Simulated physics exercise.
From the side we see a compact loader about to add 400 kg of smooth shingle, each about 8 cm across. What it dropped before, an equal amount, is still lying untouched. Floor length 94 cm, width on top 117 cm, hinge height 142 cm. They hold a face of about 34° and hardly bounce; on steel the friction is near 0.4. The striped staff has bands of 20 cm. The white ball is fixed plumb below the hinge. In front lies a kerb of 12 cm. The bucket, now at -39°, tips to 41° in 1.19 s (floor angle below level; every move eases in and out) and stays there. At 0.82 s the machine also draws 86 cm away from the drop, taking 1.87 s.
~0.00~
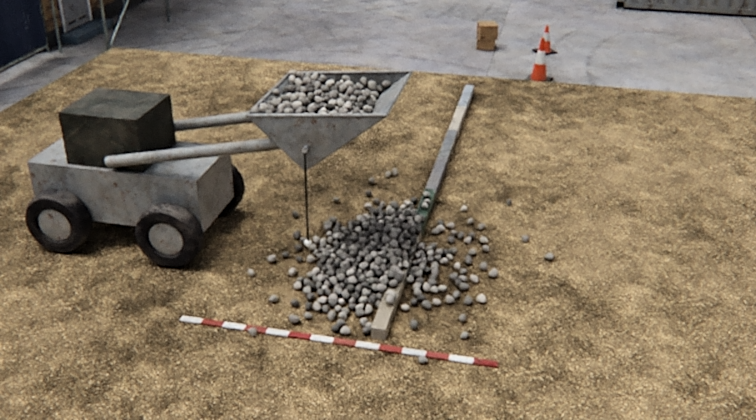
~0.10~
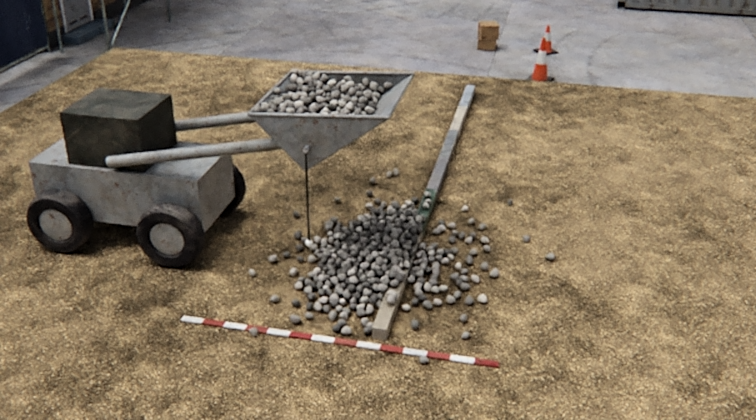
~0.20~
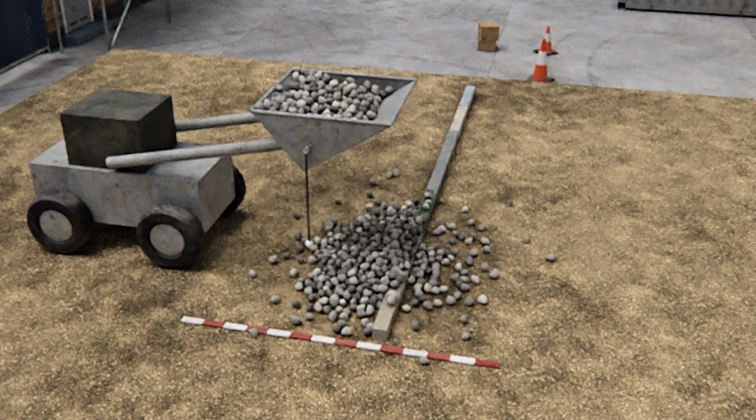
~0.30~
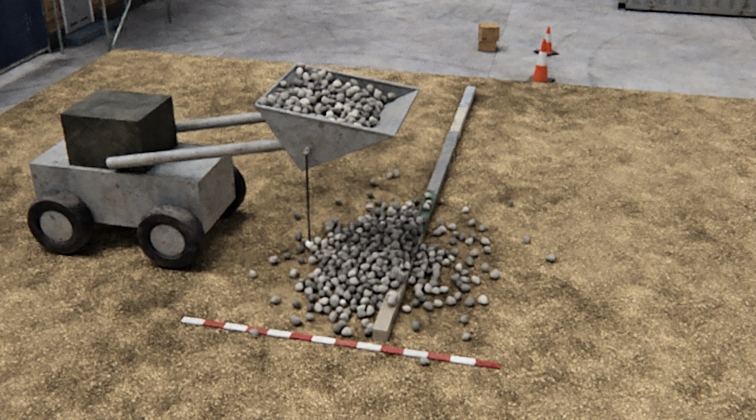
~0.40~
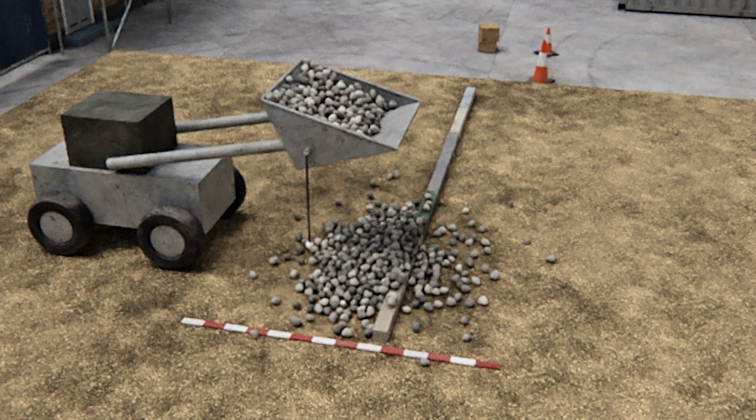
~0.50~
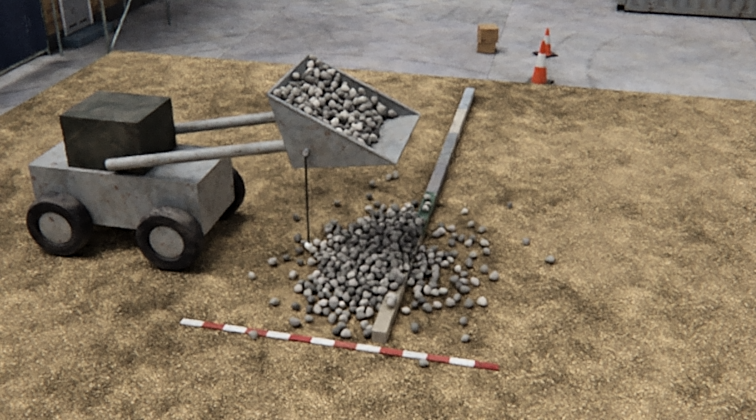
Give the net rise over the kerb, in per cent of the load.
Close to 60 parts in a hundred.
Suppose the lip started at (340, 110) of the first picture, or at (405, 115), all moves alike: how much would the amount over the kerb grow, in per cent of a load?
About 10 and 80 per cent.
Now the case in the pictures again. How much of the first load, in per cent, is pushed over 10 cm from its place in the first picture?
Roughly 20 per cent of them.
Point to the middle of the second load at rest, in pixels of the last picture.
Around (426, 260).
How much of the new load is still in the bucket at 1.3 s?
About 40 per cent.
After 0.9 s the floor is at 28°; in per cent of one load, 100 in the bucket, 87 on this side of the kerb, 13 over the kerb; the foremost stones are at (501, 265).
After 1.3 s the floor is at 41°; in per cent of one load, 38 in the bucket, 141 on this side of the kerb, 21 over the kerb; the foremost stones are at (501, 265).
After 3.1 s the floor is at 41°; in per cent of one load, 0 in the bucket, 127 on this side of the kerb, 73 over the kerb; the foremost stones are at (618, 299).
After 5.8 s the floor is at 41°; in per cent of one load, 0 in the bucket, 127 on this side of the kerb, 73 over the kerb; the foremost stones are at (618, 299). Net gain over the kerb, 60.
